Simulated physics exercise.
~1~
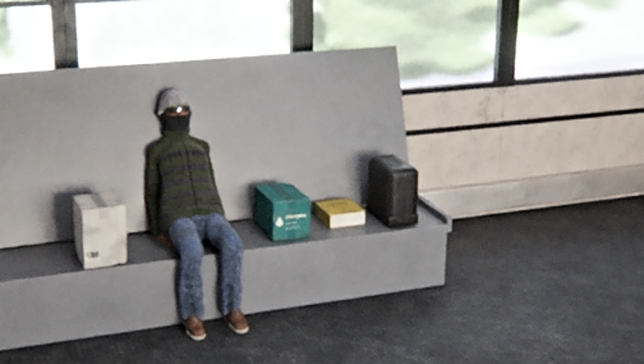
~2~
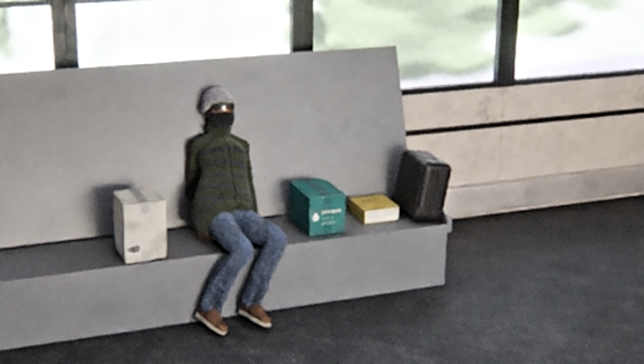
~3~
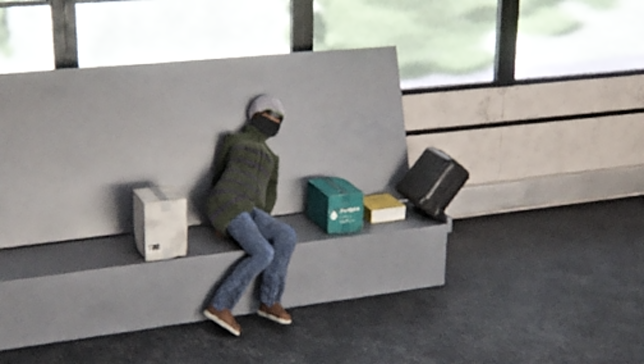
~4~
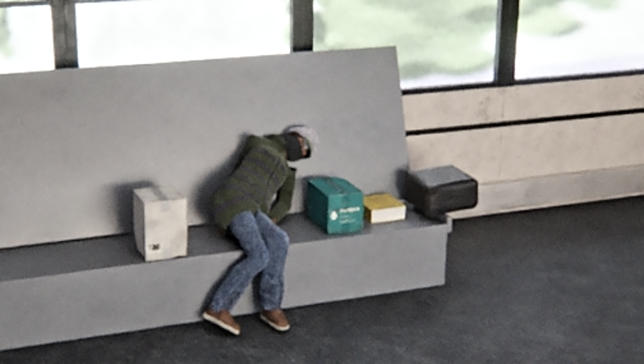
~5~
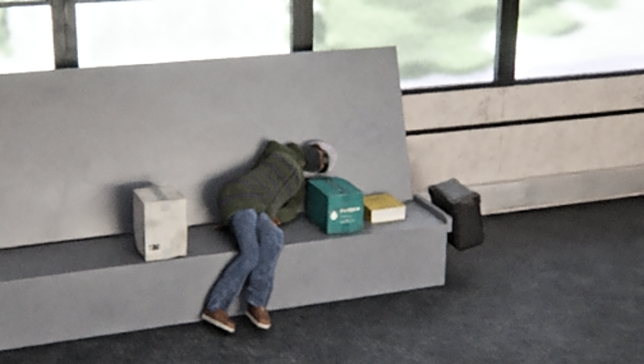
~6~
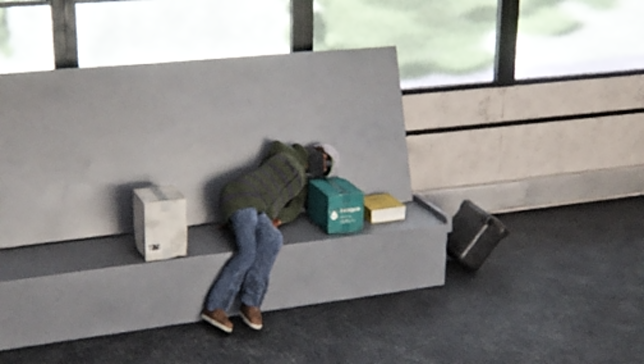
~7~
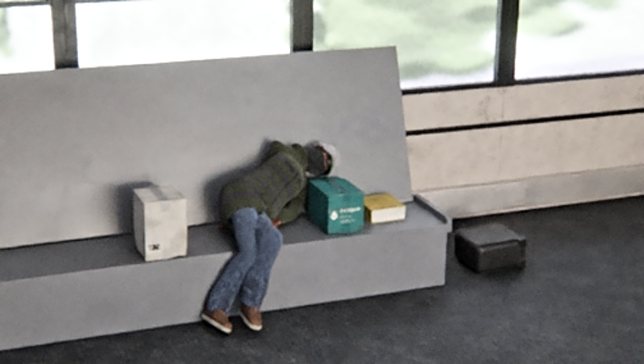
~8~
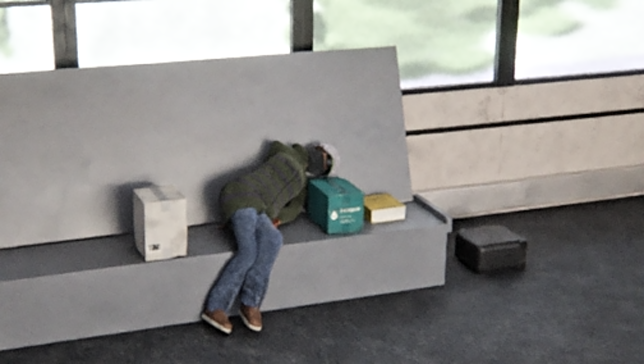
A person in a cap and dark jacket slid right along a grey bench with the boxes beside them, then slumped sideways against the teal box as the black case tipped over the bench end and landed on the floor.
